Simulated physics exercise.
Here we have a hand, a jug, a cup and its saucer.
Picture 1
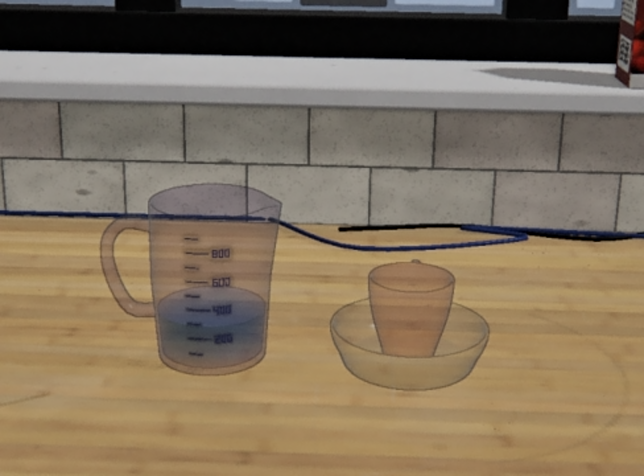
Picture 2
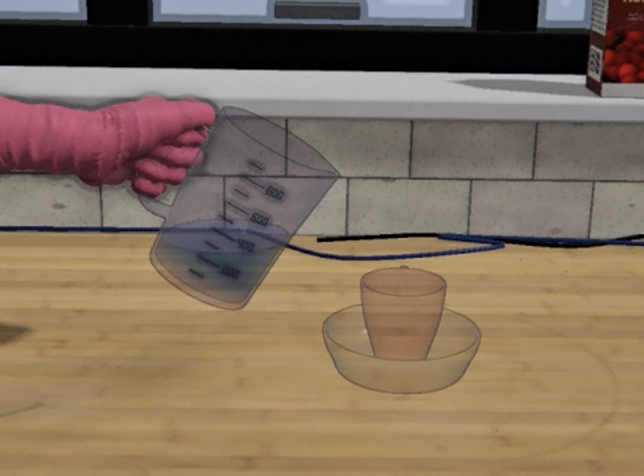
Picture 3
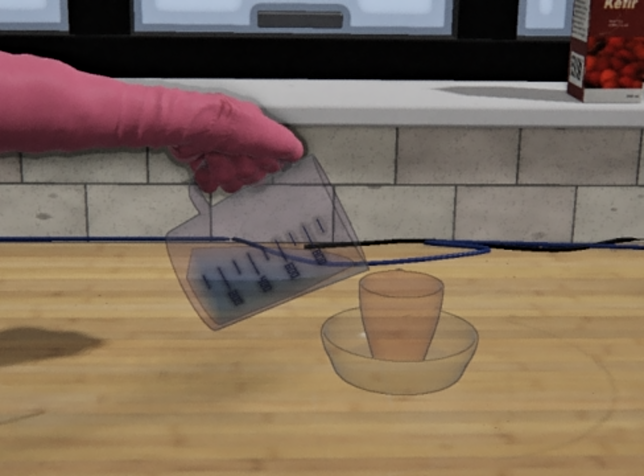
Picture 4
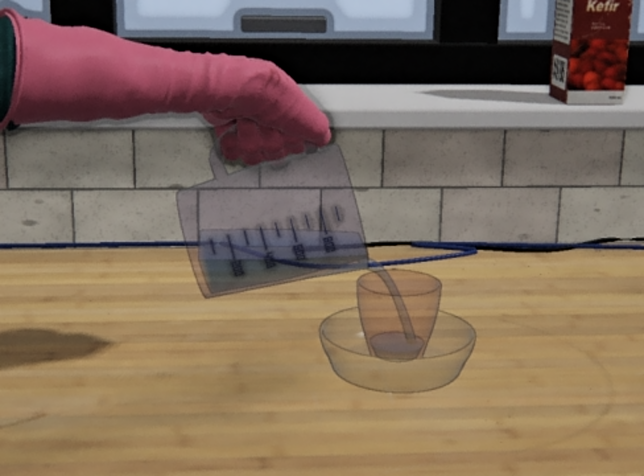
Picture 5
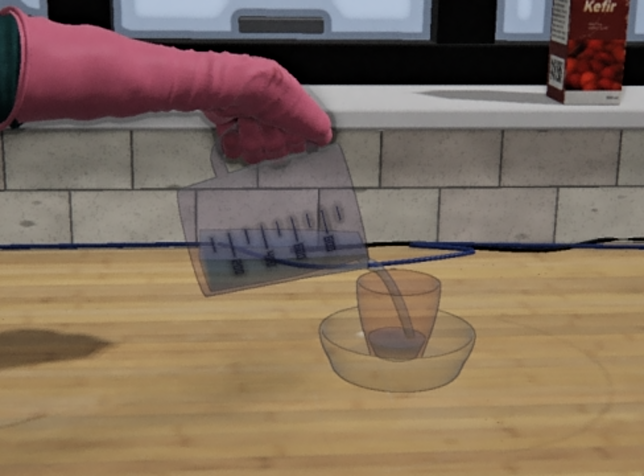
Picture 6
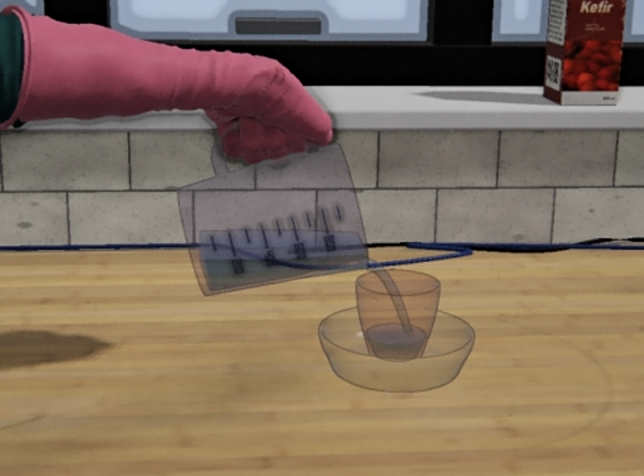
A pink-gloved hand lifting a clear measuring jug, tilting it rightward and pouring bluish liquid into a small cup in a saucer.
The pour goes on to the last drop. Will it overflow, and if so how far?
In the end it gets as far as the saucer.
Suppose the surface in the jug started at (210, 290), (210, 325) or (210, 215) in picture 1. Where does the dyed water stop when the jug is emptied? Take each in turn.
In turn: Into the saucer, the cup holds it, past the saucer.
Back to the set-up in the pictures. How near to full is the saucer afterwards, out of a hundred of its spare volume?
Near 20 in a hundred.
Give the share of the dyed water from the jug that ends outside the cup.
Near 25 in a hundred.
A moment on, the cup is about three quarters full; the saucer is dry.
Further on, the cup is full to the brim; the saucer is wet, with room to spare.
When it is over, the cup is full to the brim; the saucer is wet, with room to spare.
